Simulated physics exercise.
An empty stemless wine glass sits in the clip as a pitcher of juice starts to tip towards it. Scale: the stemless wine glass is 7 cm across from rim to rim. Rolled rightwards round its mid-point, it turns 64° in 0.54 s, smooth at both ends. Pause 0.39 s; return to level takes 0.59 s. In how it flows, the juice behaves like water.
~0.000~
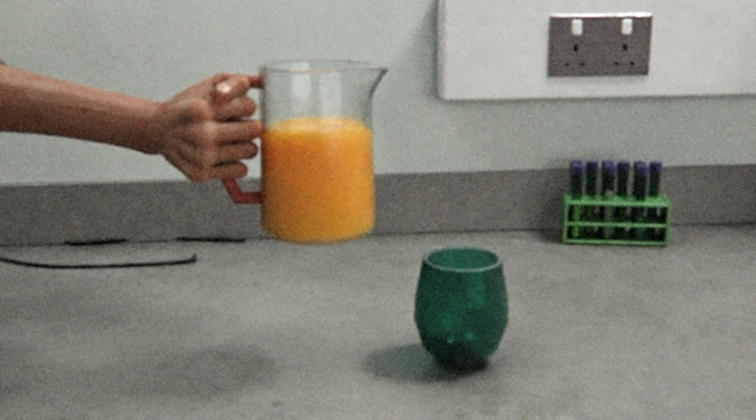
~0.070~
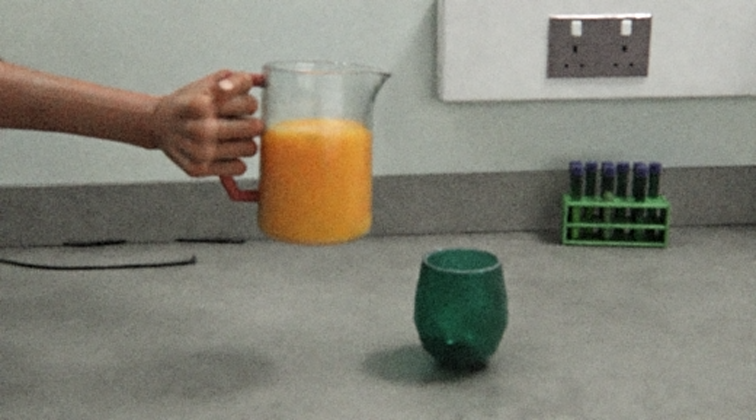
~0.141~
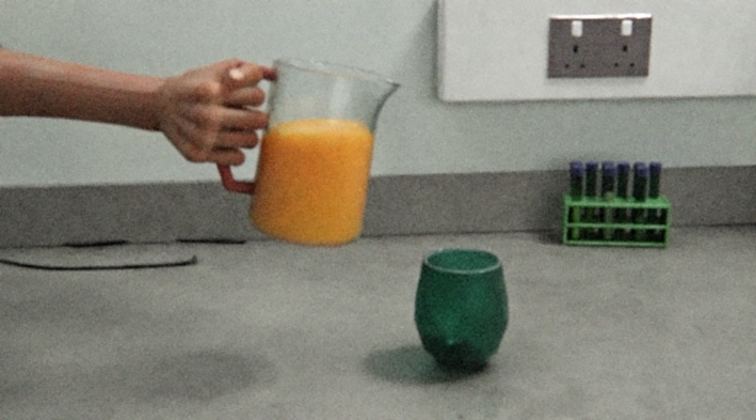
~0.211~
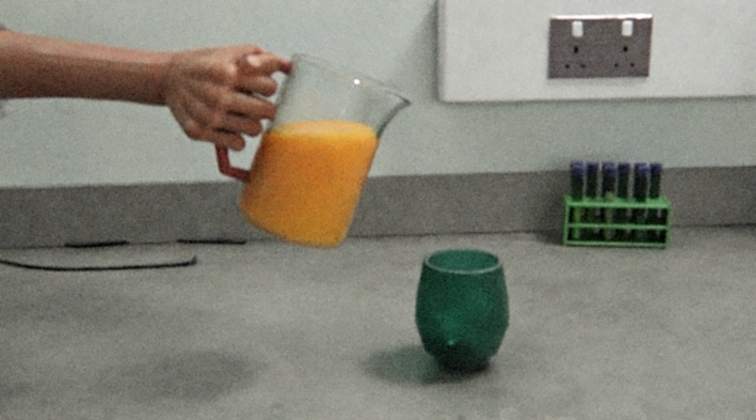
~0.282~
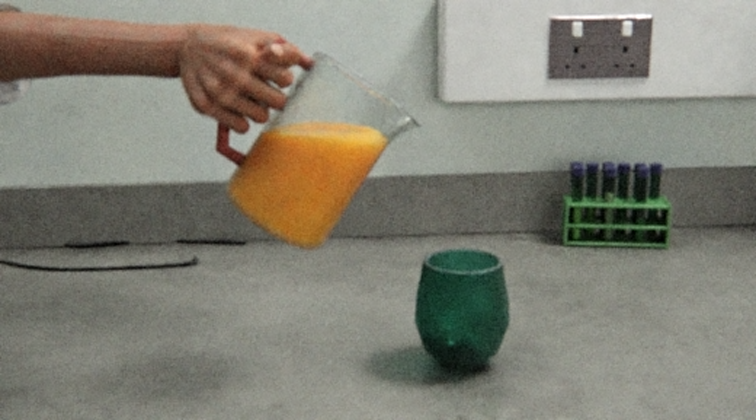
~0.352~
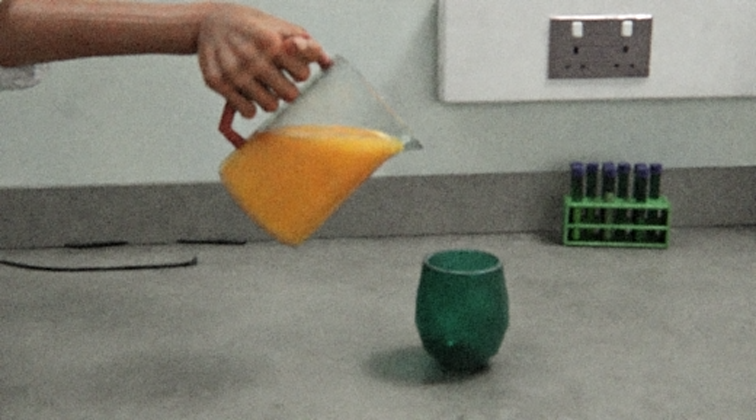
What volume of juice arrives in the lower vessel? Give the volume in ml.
Volume in lower vessel: About 190 ml.
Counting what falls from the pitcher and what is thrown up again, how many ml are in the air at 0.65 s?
Roughly 50 ml at that time.
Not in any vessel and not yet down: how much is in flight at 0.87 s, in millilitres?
About 50 ml.
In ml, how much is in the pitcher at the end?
About 540 ml.
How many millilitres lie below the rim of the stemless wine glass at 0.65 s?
30 ml, give or take.
After 0.65 s the tilt is 64° and the stemless wine glass has 30 ml, the pitcher 665 ml, and 0 ml is on the counter.
After 0.87 s the tilt is 64° and the stemless wine glass has 110 ml, the pitcher 585 ml, and 0 ml is on the counter.
After 1.10 s the tilt is 52° and the stemless wine glass has 160 ml, the pitcher 550 ml, and 5 ml is on the counter.
After 1.34 s the tilt is 13° and the stemless wine glass has 185 ml, the pitcher 545 ml, and 20 ml is on the counter.
In the end the stemless wine glass has 185 ml, the pitcher 545 ml, and 20 ml is on the counter.
